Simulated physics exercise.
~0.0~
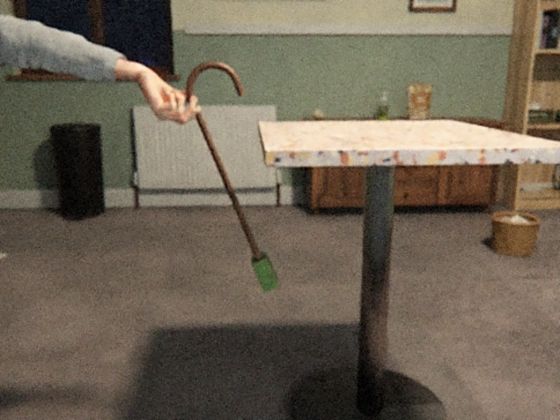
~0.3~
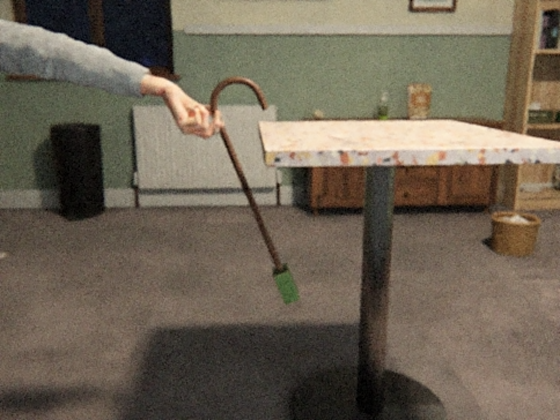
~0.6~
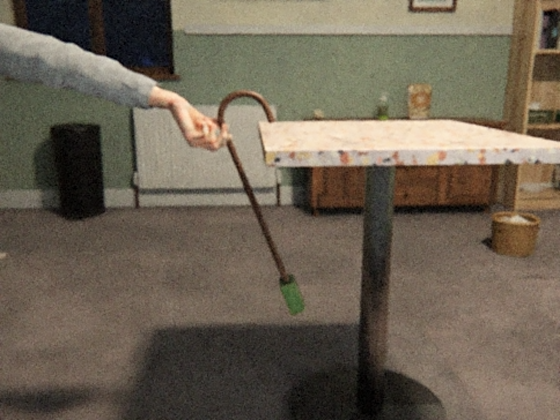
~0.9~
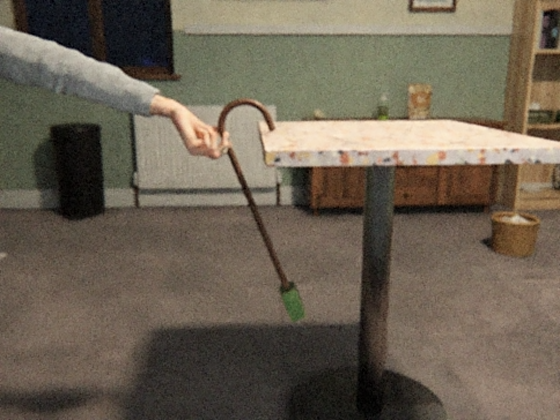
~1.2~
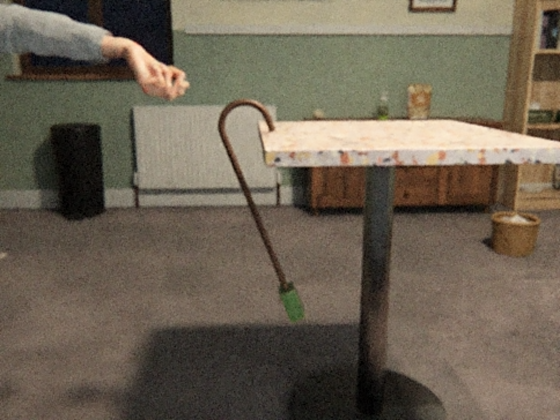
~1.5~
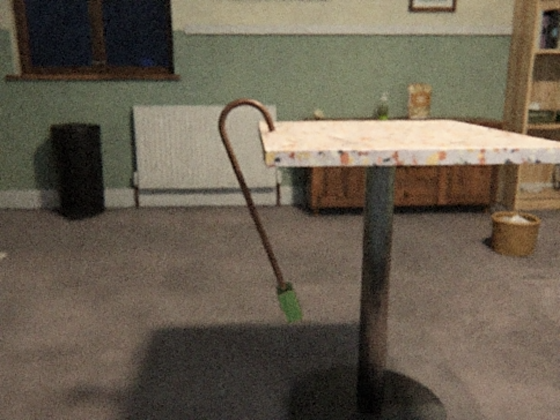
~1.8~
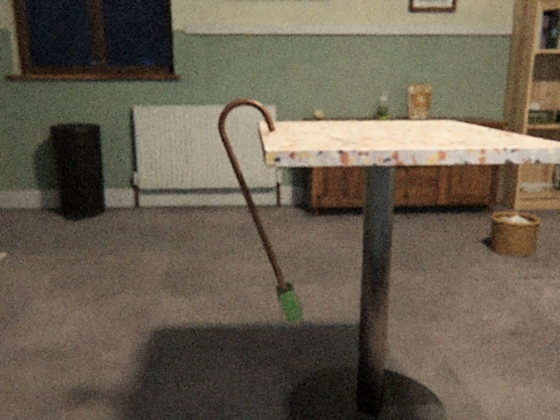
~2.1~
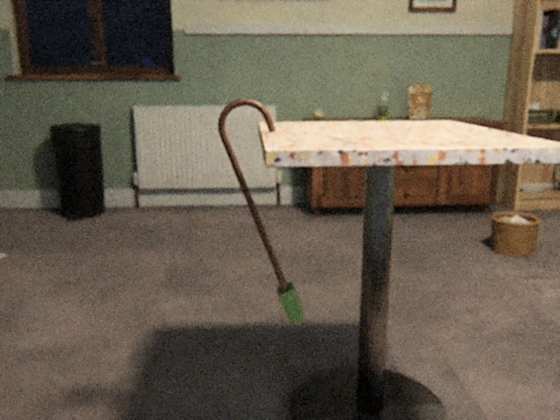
At first, a hand reaching in from the left holds a thin brown cane with a curved top and a green brush-like tip, beside a pale speckled table on a single post. The hand carries it right and slightly down toward the table's near corner. The end of the crook comes to rest on the table's left edge, while the shaft slants down below it. The fingers then let go, and the arm draws back to the left and leaves the view. The cane stays hanging from the table by its crook, nearly motionless, with its green tip above the floor.
